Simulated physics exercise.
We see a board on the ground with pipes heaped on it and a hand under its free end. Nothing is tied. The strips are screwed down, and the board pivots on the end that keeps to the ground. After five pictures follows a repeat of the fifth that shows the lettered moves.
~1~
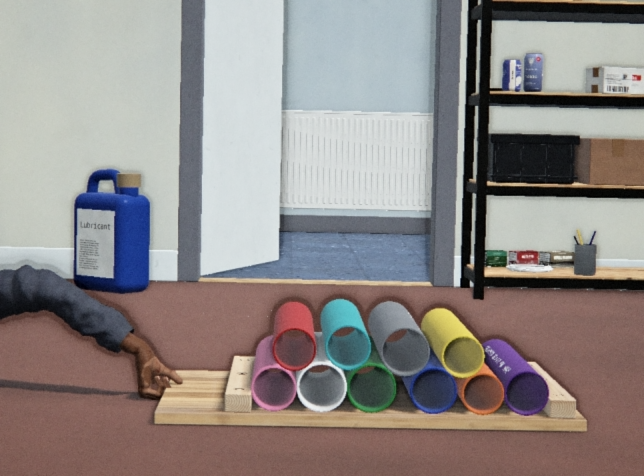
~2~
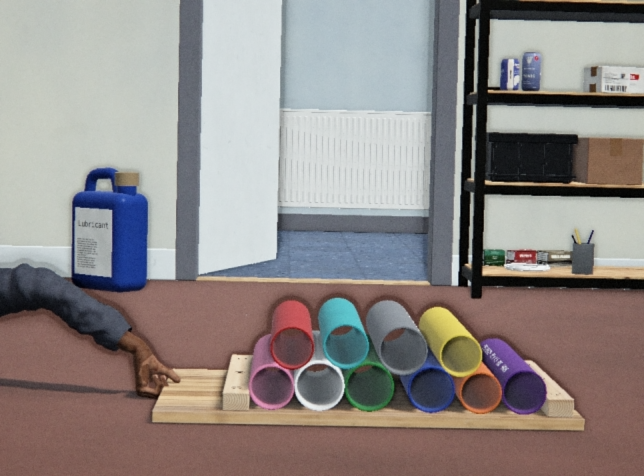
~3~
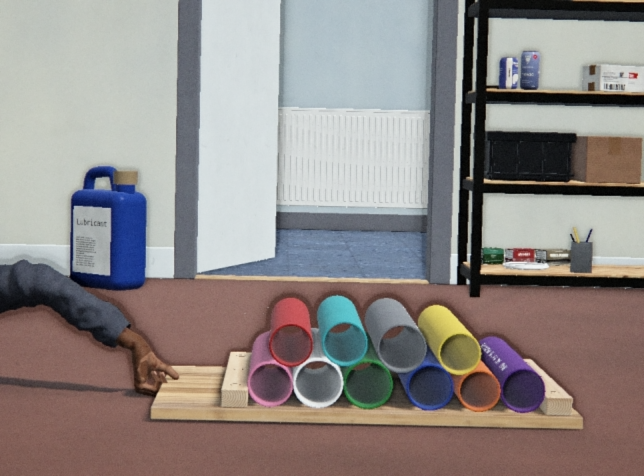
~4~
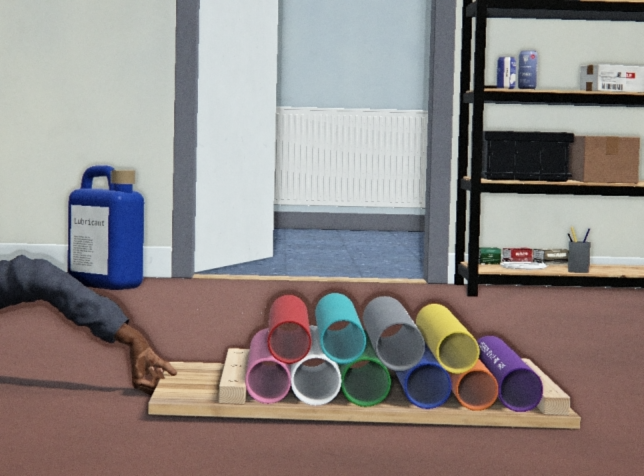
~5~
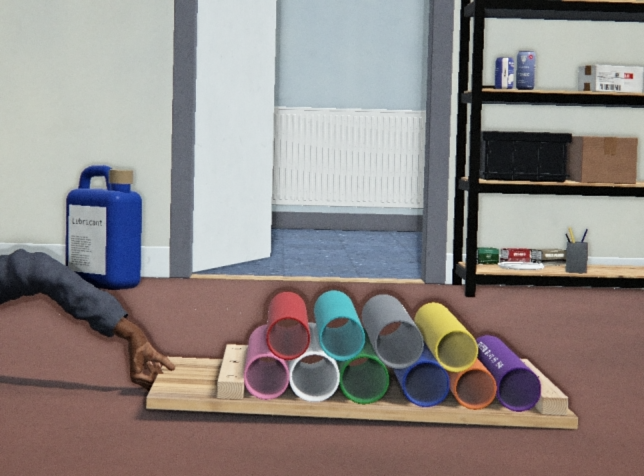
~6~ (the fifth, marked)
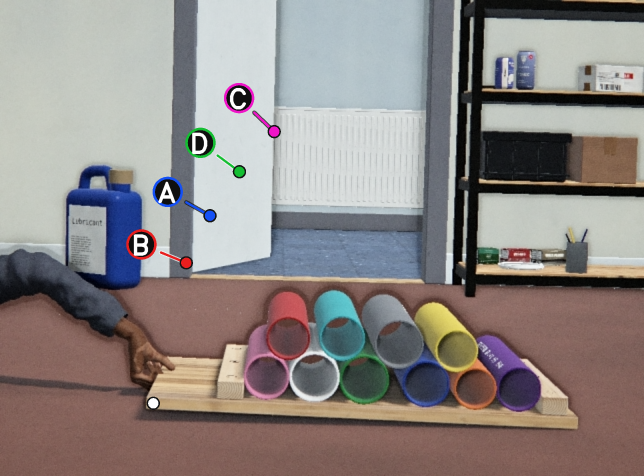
A hand slightly raises the left end of a board stacked with colourful pipes.
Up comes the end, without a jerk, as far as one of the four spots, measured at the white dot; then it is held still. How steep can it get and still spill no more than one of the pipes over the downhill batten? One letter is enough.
Mark B is as high as it can go.
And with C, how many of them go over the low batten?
At C the number is four.
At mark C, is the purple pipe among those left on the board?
Yes, with C.
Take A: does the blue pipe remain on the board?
Yes.
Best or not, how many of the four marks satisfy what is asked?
One of the four.
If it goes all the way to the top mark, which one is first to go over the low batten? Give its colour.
It is the yellow one.
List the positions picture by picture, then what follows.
Purple pipe (527, 393); turquoise pipe (348, 347); yellow pipe (463, 356), in the first picture.
Yellow pipe (461, 355); grey pipe (403, 351), in the second picture.
Board (361, 387); pink pipe (270, 384); white pipe (318, 383); yellow pipe (459, 353), in the third picture.
Board (359, 384); pink pipe (268, 381); white pipe (316, 380), in the fourth picture.
Board (357, 382); pink pipe (266, 377); white pipe (314, 377), in the fifth picture.
On the marked copy, A at (210, 216); B at (186, 263); C at (274, 131); D at (239, 172); the white dot at (153, 404).
With B. Early on, board at 15°.
Further on, board at 21°.
At the end, board at 21°, none over the low batten.
As for the rest, A two over the low batten (yellow, grey); C four over the low batten (turquoise, yellow, grey, red); D three over the low batten (turquoise, yellow, grey).
